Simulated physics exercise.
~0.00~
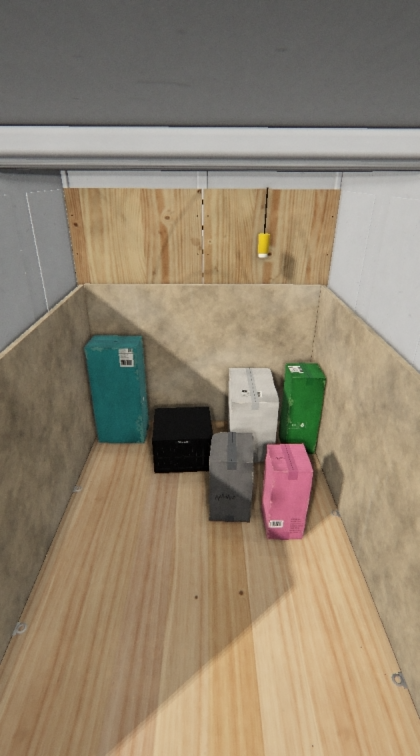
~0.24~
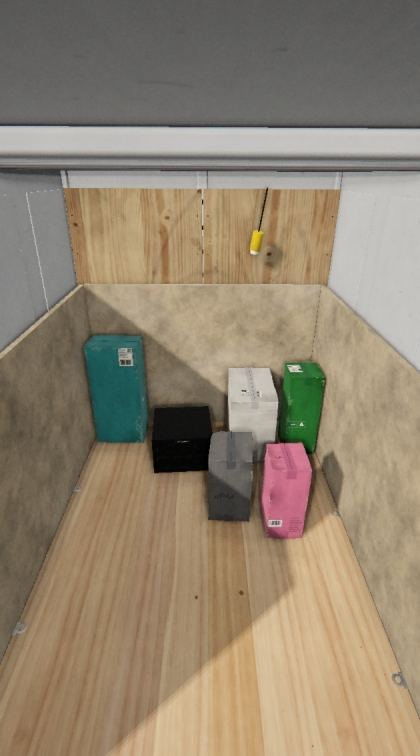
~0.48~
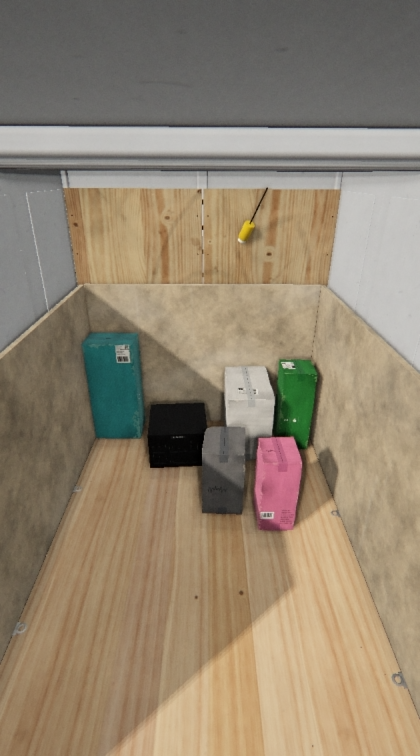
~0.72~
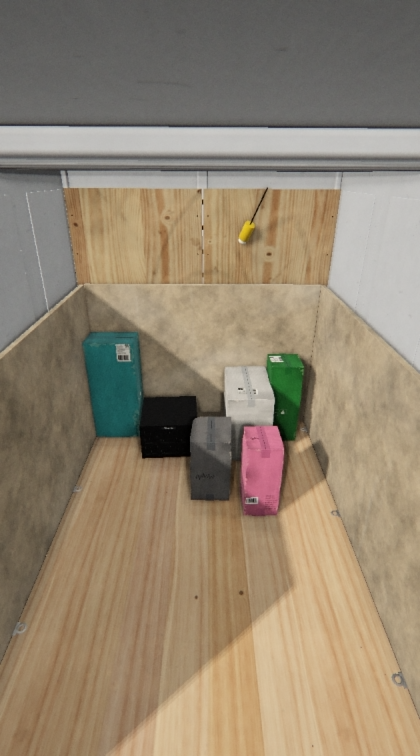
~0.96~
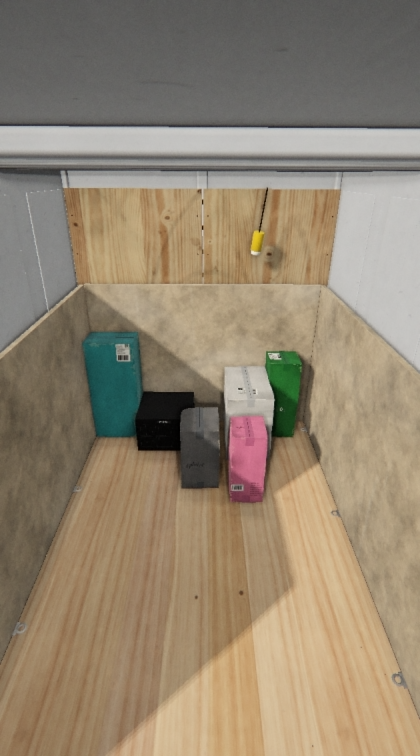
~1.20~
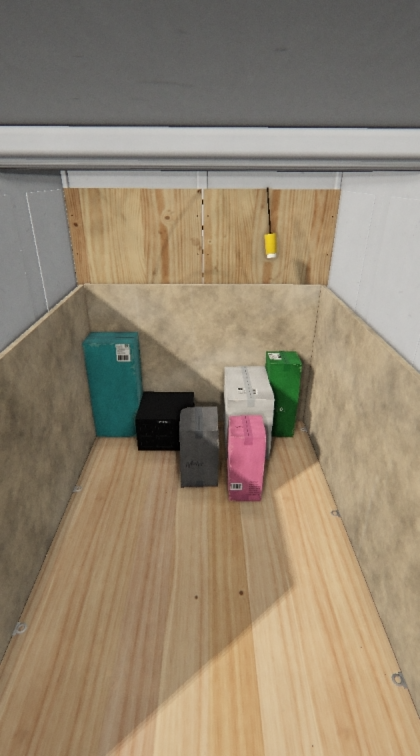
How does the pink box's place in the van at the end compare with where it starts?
It ends up further left and closer to the far wall than where it starts, now standing just in front of the white box.
A turquoise box stays put as four others slide left towards the far wall, staying upright.
